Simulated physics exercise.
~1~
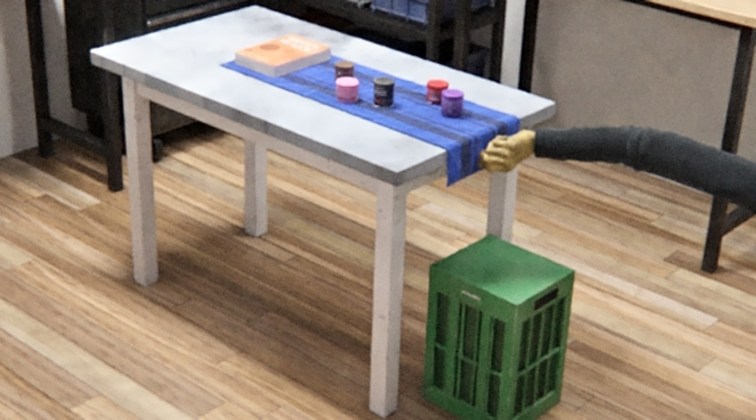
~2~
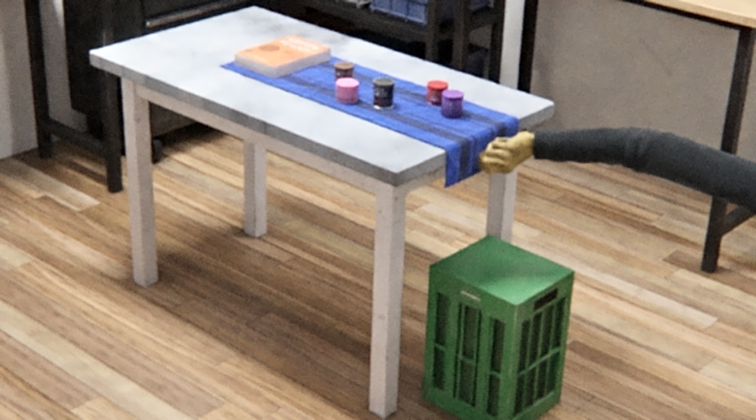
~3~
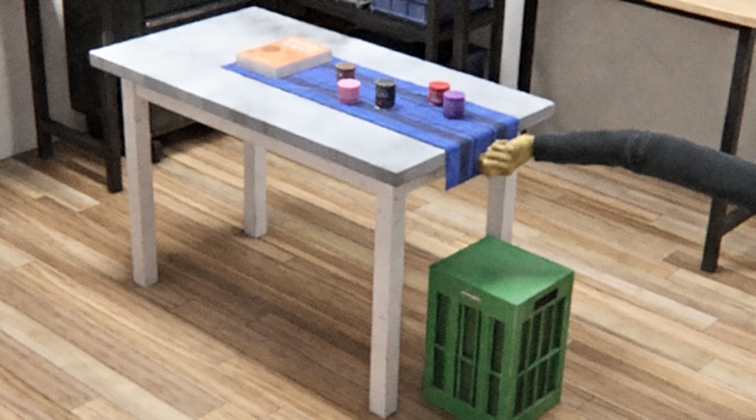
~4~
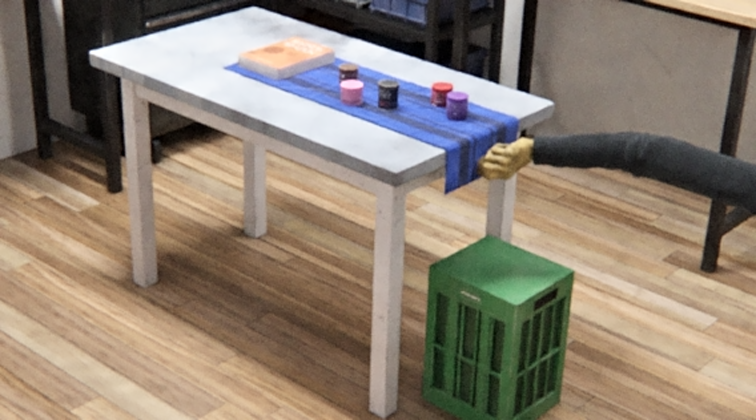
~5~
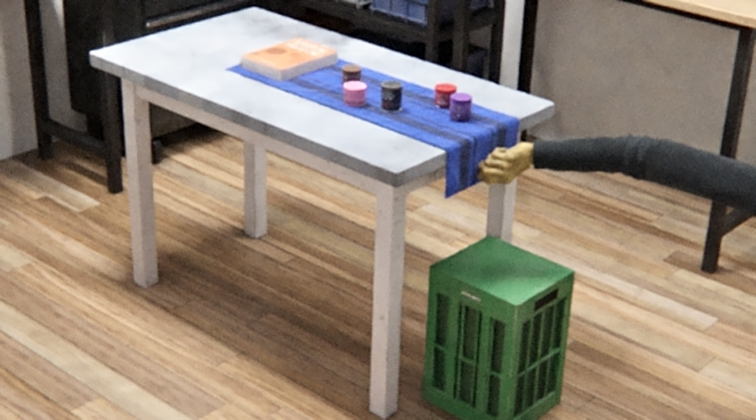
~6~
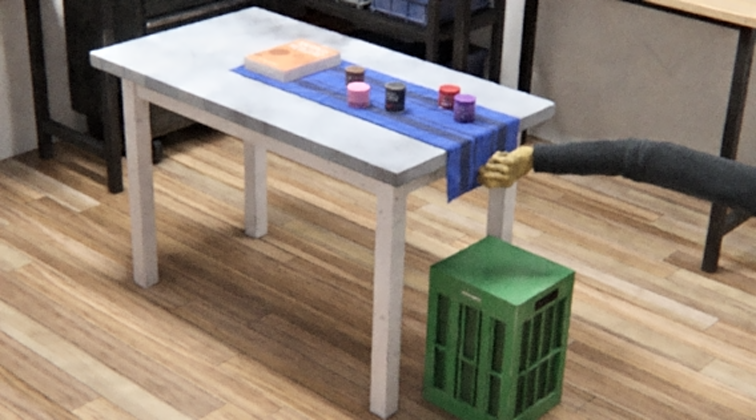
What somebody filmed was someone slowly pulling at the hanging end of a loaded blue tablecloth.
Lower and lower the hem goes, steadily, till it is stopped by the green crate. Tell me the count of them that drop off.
It ends with two things gone from the top.
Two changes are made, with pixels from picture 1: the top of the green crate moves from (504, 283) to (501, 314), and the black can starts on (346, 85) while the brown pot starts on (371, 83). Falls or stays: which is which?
So the black can stays there, and the brown pot stays there.
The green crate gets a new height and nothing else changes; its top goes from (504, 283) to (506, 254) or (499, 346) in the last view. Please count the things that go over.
That would make 1 and 4.
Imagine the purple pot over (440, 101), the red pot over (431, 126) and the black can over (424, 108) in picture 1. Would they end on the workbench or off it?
The purple pot ends up knocked off, the red pot ends up knocked off, the black can ends up knocked off.
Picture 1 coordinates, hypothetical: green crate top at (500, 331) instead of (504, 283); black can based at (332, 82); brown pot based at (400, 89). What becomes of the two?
The black can ends up on top while the brown pot ends up off.
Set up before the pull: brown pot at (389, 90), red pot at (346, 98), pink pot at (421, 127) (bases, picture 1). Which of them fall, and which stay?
Brown pot: Still on; red pot: Still on; pink pot: Off.
Early on, hem near (479, 236); purple pot gone.
Midway, hem on the crate; purple pot and red pot gone.
Finally, hem on the crate; purple pot and red pot gone. The answer is two.
